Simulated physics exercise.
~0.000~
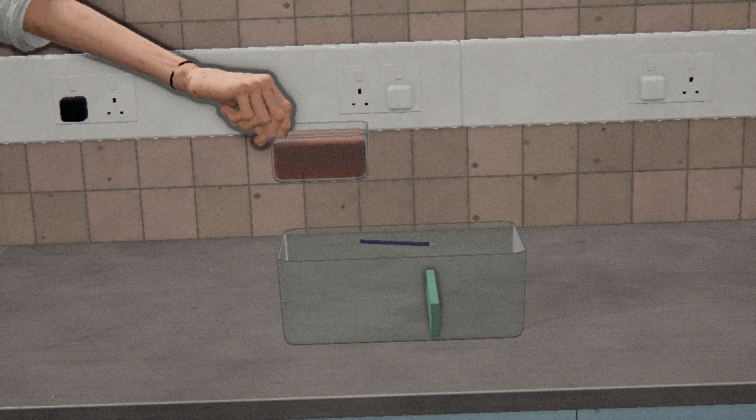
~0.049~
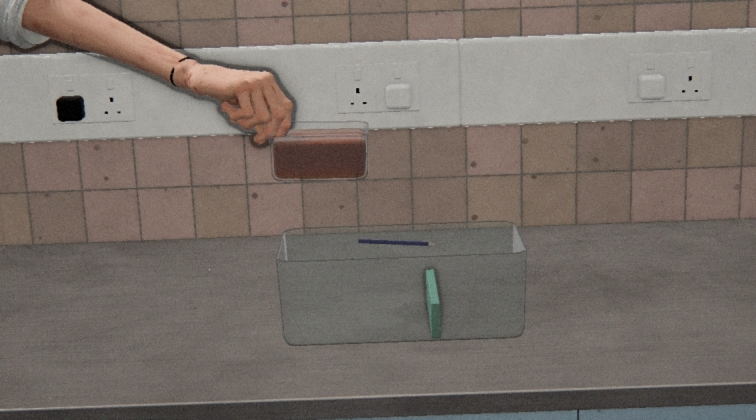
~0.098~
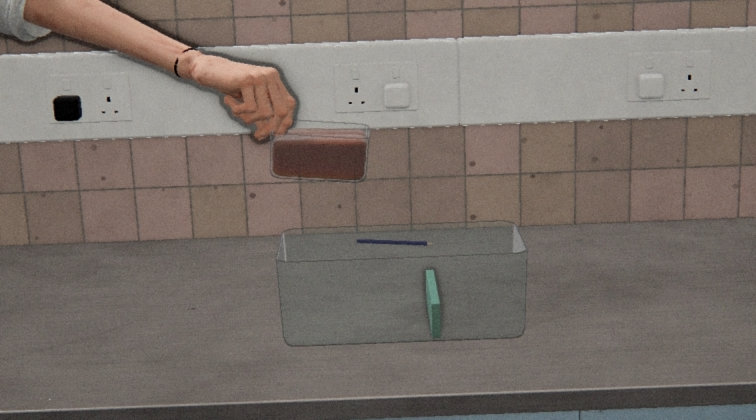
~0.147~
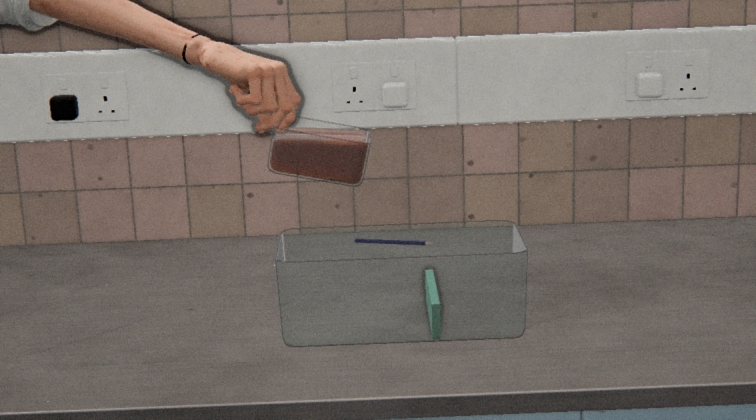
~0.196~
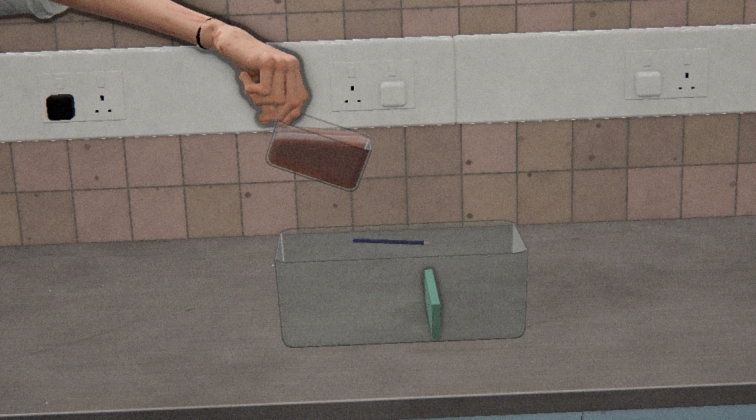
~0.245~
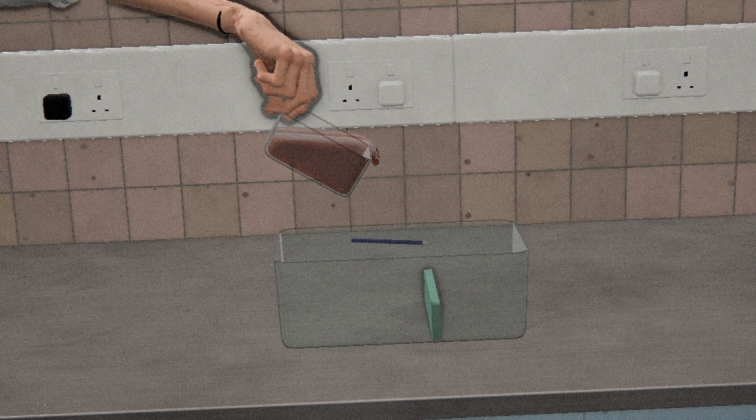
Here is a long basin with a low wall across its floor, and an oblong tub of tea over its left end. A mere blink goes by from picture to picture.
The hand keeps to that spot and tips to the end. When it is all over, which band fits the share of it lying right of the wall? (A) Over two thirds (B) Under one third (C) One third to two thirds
B, under one third.
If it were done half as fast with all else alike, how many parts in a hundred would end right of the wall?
About 40 in a hundred.
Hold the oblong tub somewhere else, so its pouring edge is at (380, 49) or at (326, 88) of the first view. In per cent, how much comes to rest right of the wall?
65 and 5 per cent.
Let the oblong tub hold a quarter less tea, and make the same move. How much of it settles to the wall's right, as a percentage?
Roughly 5 in a hundred.
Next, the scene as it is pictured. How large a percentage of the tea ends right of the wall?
I'd put it at about 20 per cent.
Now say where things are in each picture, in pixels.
In the first frame, tilt 0°; pouring edge (367, 129); surface from (275, 137) to (366, 134); the long basin's rim runs from (281, 246) to (520, 238); the wall's top is at (432, 287).
In the second frame, tilt 1°; pouring edge (367, 130); surface from (274, 137) to (366, 134).
In the third frame, tilt 6°; pouring edge (368, 133); surface from (274, 135) to (367, 135).
In the fourth frame, tilt 12°; pouring edge (369, 138); surface from (275, 134) to (368, 136).
In the fifth frame, tilt 21°; pouring edge (370, 145); surface from (273, 134) to (370, 140); 2 per cent is over the edge.
In the sixth frame, tilt 32°; pouring edge (370, 154); surface from (271, 134) to (366, 145); 8 per cent is over the edge.
After 0.52 s the tilt is 92° and 17 per cent is still to pour, 33 is left of the wall and 8 right of it.
After 0.72 s the tilt is 102° and 4 per cent is still to pour, 75 is left of the wall and 17 right of it.
After 0.92 s the tilt is 102° and 0 per cent is still to pour, 76 is left of the wall and 17 right of it.
After 1.15 s the tilt is 102° and 0 per cent is still to pour, 79 is left of the wall and 18 right of it.
In the end 79 per cent lies left of the wall, 18 right of it and 3 outside.
